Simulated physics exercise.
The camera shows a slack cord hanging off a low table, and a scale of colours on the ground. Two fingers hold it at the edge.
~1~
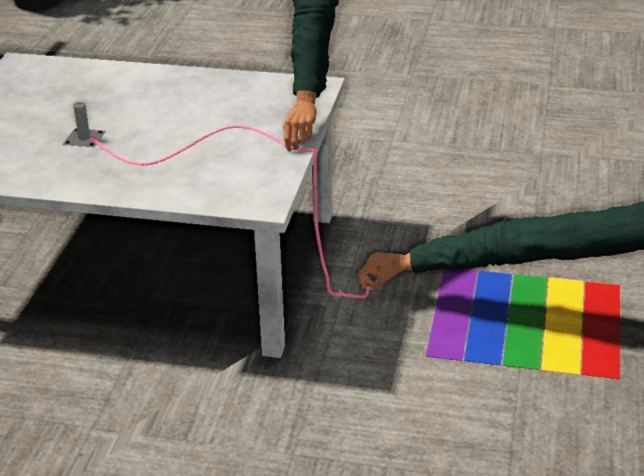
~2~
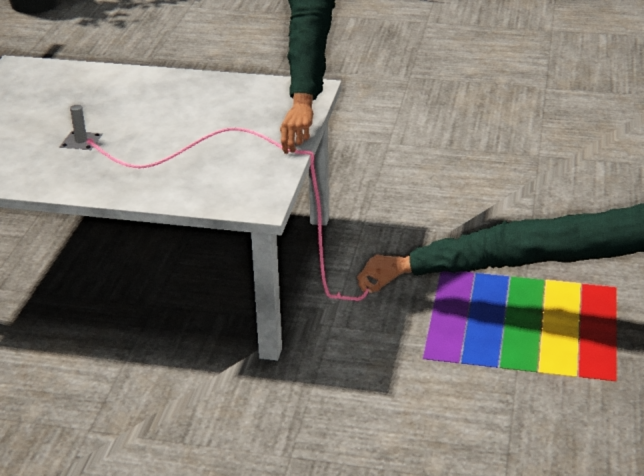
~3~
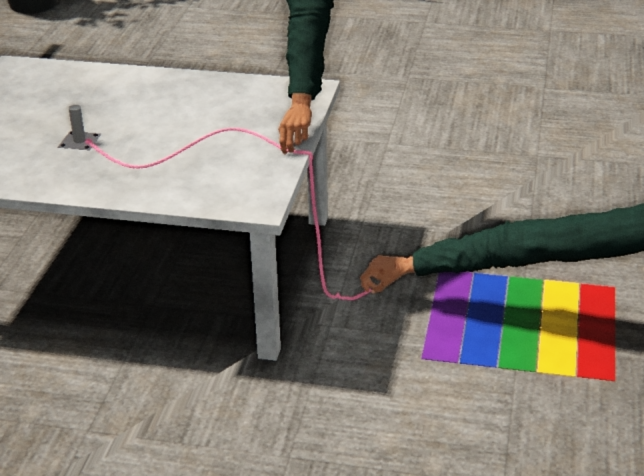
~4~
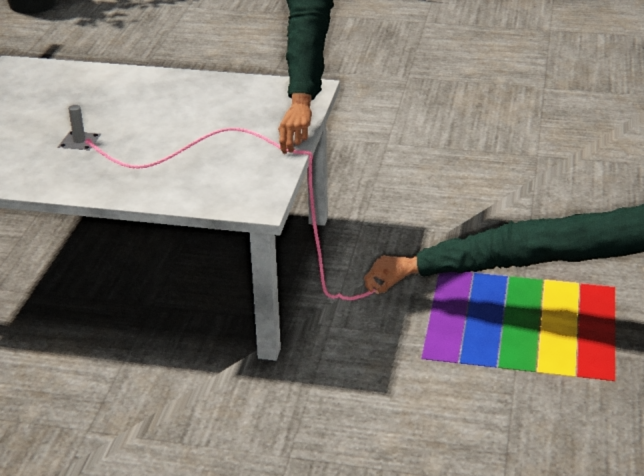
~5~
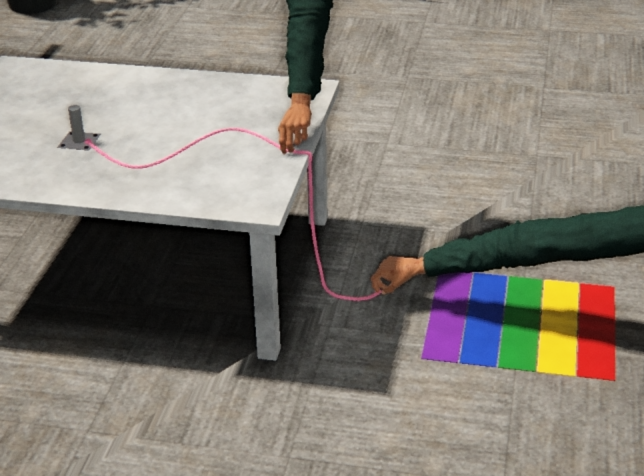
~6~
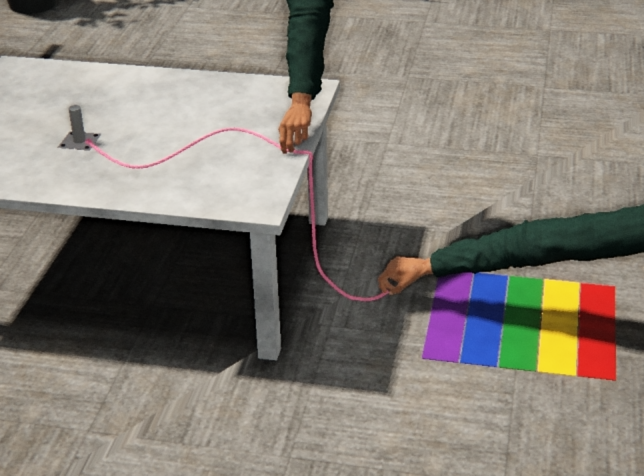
On a grey patterned floor beside a low table, a hand slowly draws a pink cord's end slightly right near coloured stripes.
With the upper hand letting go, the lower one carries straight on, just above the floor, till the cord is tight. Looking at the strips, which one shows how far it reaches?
The yellow strip shows it.
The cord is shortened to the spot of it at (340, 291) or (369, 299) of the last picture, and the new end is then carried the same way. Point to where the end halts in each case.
First try: Near (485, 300). Second try: Near (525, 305).
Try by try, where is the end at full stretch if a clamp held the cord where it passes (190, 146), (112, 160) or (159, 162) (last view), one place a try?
First (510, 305), next (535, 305), last (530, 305).
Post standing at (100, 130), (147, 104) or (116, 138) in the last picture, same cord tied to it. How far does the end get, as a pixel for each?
First (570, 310), then (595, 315), and last (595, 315).
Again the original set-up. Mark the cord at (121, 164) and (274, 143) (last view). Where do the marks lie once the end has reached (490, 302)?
First at (144, 149), next at (316, 176).
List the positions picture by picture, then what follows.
End (368, 287); purple (447, 341); blue (485, 345); green (523, 350); yellow (562, 354); red (601, 359), in the first picture.
End (368, 289); cord through (108, 155) (173, 156) (240, 130) (301, 152) (320, 217) (324, 281), in the second picture.
End (371, 290), in the third picture.
End (374, 290); cord through (106, 155) (171, 156) (238, 130) (299, 152) (314, 217) (323, 281), in the fourth picture.
End (381, 291), in the fifth picture.
End (388, 291); cord through (106, 155) (172, 156) (238, 130) (299, 152) (313, 216) (328, 280), in the sixth picture.
A little later, end near (491, 302); over blue.
Next, end near (532, 306); over green.
When it is tight, end near (557, 309); over yellow. It halts on the yellow strip.
